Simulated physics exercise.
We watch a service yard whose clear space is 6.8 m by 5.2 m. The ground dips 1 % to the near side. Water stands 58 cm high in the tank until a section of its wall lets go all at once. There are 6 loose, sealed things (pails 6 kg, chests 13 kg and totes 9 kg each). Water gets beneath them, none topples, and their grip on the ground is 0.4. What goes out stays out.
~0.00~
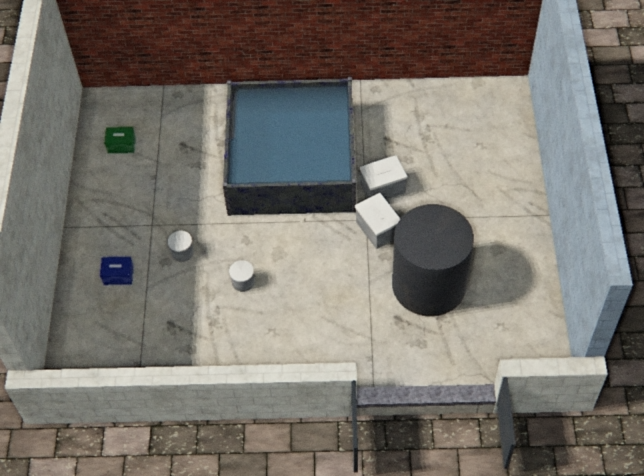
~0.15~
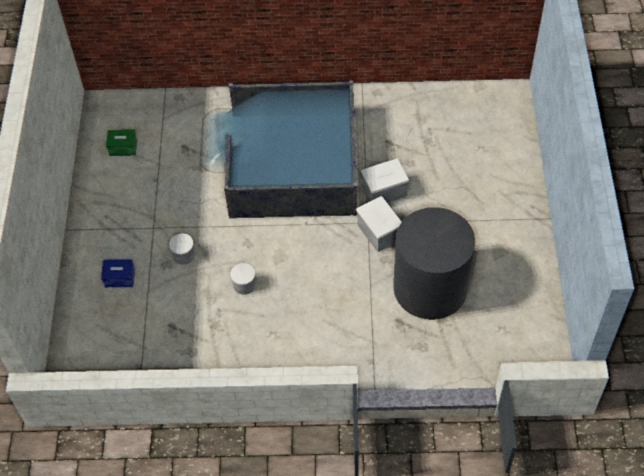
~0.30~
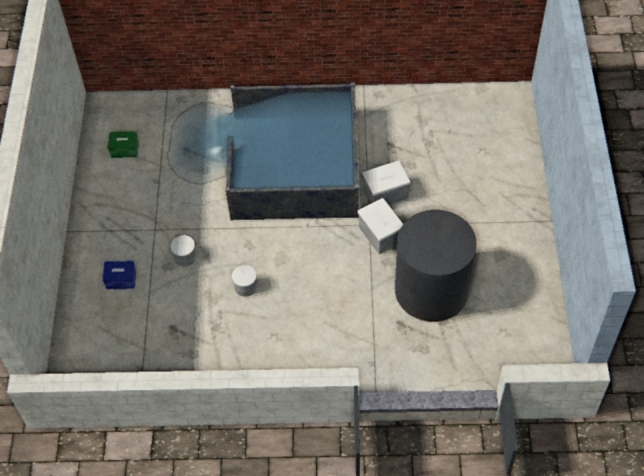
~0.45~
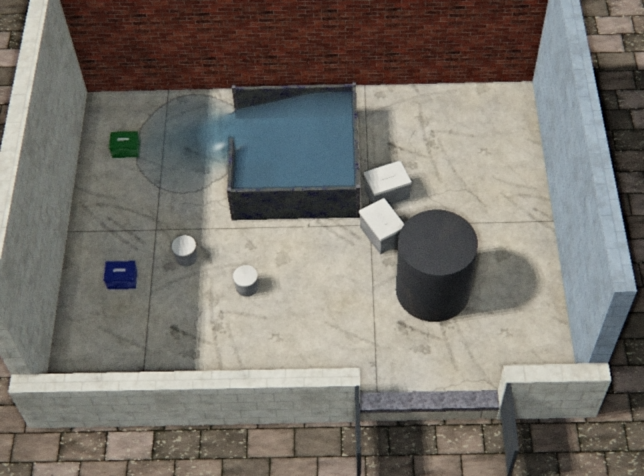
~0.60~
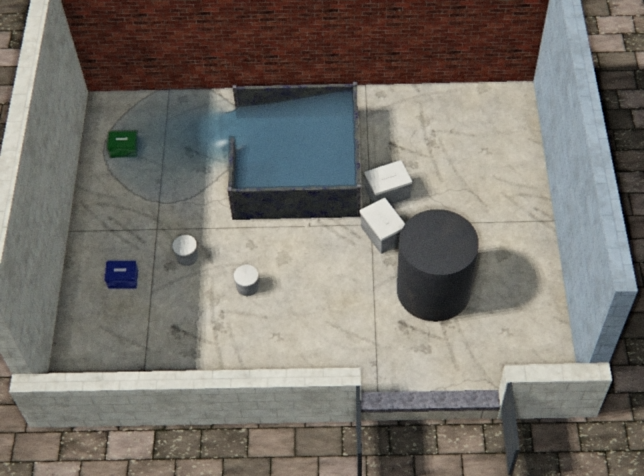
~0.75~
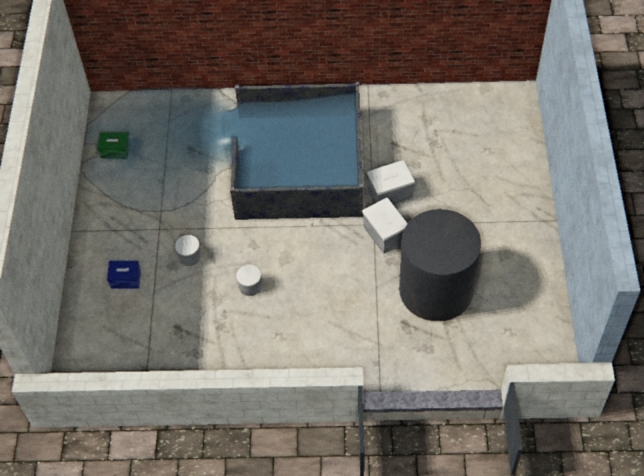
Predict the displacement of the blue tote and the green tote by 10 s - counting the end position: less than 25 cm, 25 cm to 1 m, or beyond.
The blue tote gets carried off, the green tote gets carried off.
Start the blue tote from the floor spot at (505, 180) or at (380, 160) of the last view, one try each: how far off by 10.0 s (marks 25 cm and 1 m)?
In that order: It stays put; it barely shifts.
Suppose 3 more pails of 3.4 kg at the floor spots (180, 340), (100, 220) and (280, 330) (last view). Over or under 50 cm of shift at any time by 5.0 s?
In that order: Over, past it, less.
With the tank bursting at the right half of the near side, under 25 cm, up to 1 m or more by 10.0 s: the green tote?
Then the green tote barely shifts.
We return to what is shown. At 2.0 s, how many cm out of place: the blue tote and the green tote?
Roughly 0 and 80 cm by then.
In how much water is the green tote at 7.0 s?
Roughly 5 cm.
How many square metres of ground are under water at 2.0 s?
Roughly 9.5 m2.
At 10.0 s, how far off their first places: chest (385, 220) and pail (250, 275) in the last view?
In that order: 10 cm, 0 cm.
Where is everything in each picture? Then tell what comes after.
The first frame shows the blue tote at (115, 266), on the bottom; the green tote at (119, 135), on the bottom; water covers 3.1 m2; 0 of 6 have shifted.
The second frame shows the blue tote at (117, 269), on the bottom; the green tote at (121, 138), on the bottom; water covers 3.6 m2; 0 of 6 have shifted.
The third frame shows the blue tote at (118, 270), on the bottom; the green tote at (122, 139) rests on the ground; 4.3 m2 under water; 0 of 6 have shifted.
The fourth frame shows the blue tote at (119, 270) rests on the ground; the green tote at (123, 139) rests on the ground; 5.2 m2 under water; 0 of 6 have shifted.
The fifth frame shows the blue tote at (120, 270), on the bottom; the green tote at (122, 139), on the bottom, 3 cm from its start; water covers 6.2 m2; 0 of 6 have shifted.
The sixth frame shows the blue tote at (123, 270), on the bottom; the green tote at (113, 141) rests on the ground, 20 cm from its start; 7.1 m2 under water; 1 of 6 have shifted.
After 2.0 s the blue tote is near (123, 270), 0.0 m from its start, aground; the green tote is near (87, 159), 0.7 m from its start, afloat; 0 of 6 are out; 1 afloat.
After 4.5 s the blue tote is near (247, 353), 2.1 m from its start, aground; the green tote is near (156, 370), 3.9 m from its start, afloat; 0 of 6 are out; 1 afloat.
After 7.0 s the blue tote is near (398, 306), 3.7 m from its start, aground; the green tote is near (398, 363), 5.3 m from its start, aground; 0 of 6 are out; 0 afloat.
After 10.0 s the blue tote is near (487, 331), 4.9 m from its start, aground; the green tote has gone out; 1 of 6 are out; 0 afloat.
